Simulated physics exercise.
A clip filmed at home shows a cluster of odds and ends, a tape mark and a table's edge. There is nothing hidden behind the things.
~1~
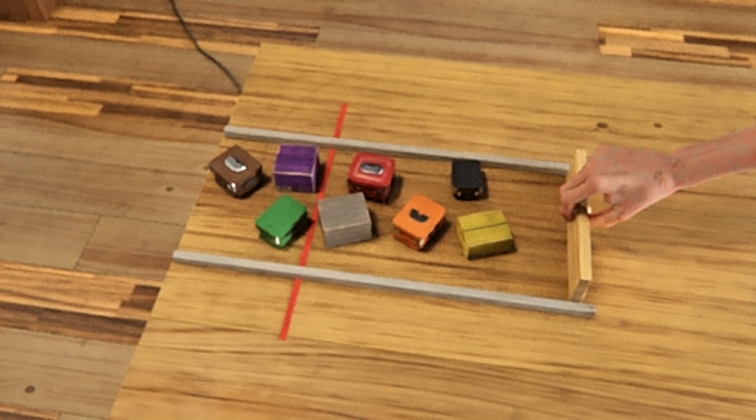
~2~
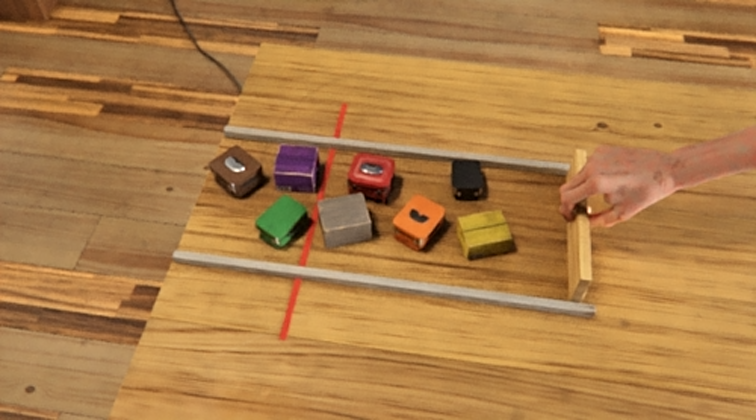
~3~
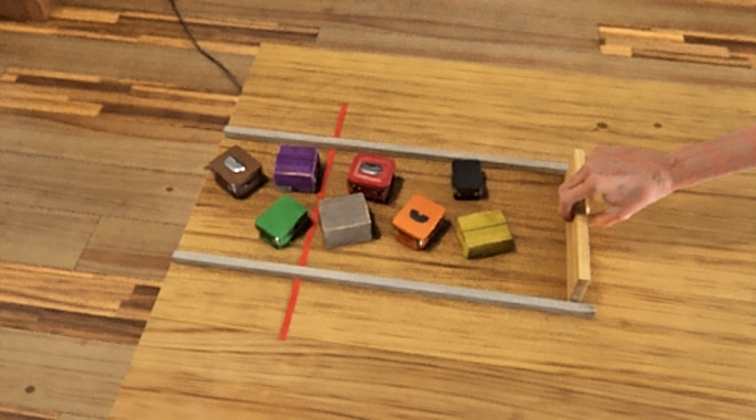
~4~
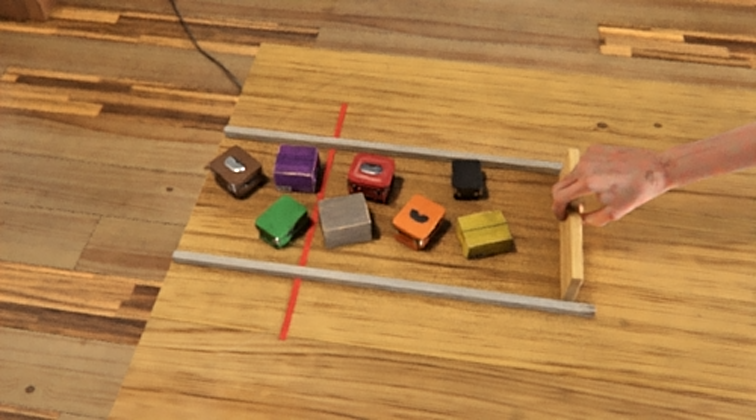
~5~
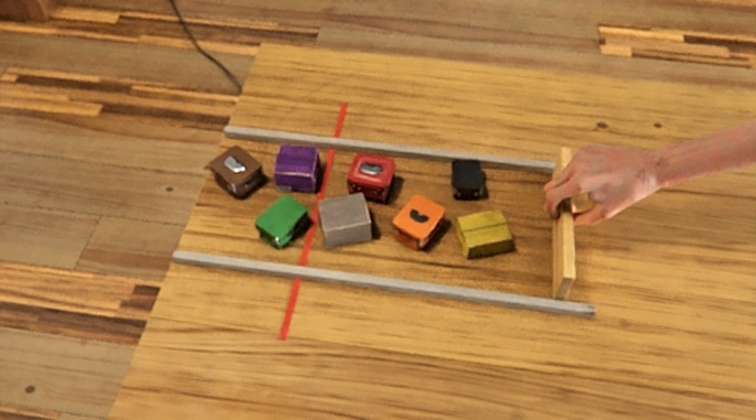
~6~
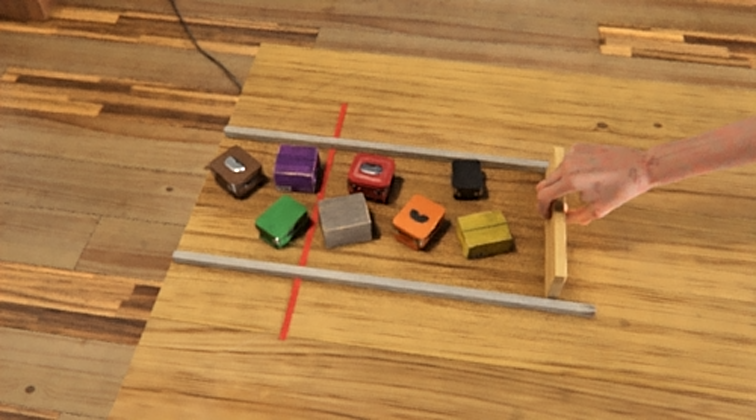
On a wooden table, a hand slides a board slightly left toward eight still blocks.
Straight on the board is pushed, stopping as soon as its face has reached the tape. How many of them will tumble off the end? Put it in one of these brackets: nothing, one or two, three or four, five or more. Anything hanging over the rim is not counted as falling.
What falls is a single one or two.
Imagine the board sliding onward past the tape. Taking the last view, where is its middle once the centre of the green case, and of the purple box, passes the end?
First near (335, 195), second near (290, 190).
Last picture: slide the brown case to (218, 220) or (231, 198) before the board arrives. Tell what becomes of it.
At the first place it goes off the edge, and at the second it goes off the edge.
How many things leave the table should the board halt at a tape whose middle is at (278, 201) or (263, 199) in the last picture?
Try by try, 4 and 4.
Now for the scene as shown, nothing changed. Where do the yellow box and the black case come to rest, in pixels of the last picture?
The yellow box finishes at (295, 200); the black case finishes at (315, 162).
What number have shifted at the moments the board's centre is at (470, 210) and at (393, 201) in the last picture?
First 3, after that 6.
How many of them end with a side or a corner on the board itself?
The number is 2.
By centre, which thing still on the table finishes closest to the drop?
The one is the grey block.
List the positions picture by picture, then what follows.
The first frame shows brown case (237, 172); purple box (297, 169); green case (283, 223); board (578, 223); tape (318, 206).
The second frame shows purple box (297, 169); grey block (344, 220).
The third frame shows green case (283, 223); red case (372, 178).
The fourth frame shows brown case (237, 173); yellow box (484, 234).
The fifth frame shows purple box (297, 169); board (562, 222).
The sixth frame shows brown case (237, 173); purple box (297, 169); green case (283, 223); board (555, 221); tape (318, 206).
A little later, none off yet; brown case at rest near (237, 173); purple box at rest near (297, 169); green case at rest near (283, 223).
When it is over, the number that fall off is one or two; down, green case and brown case.
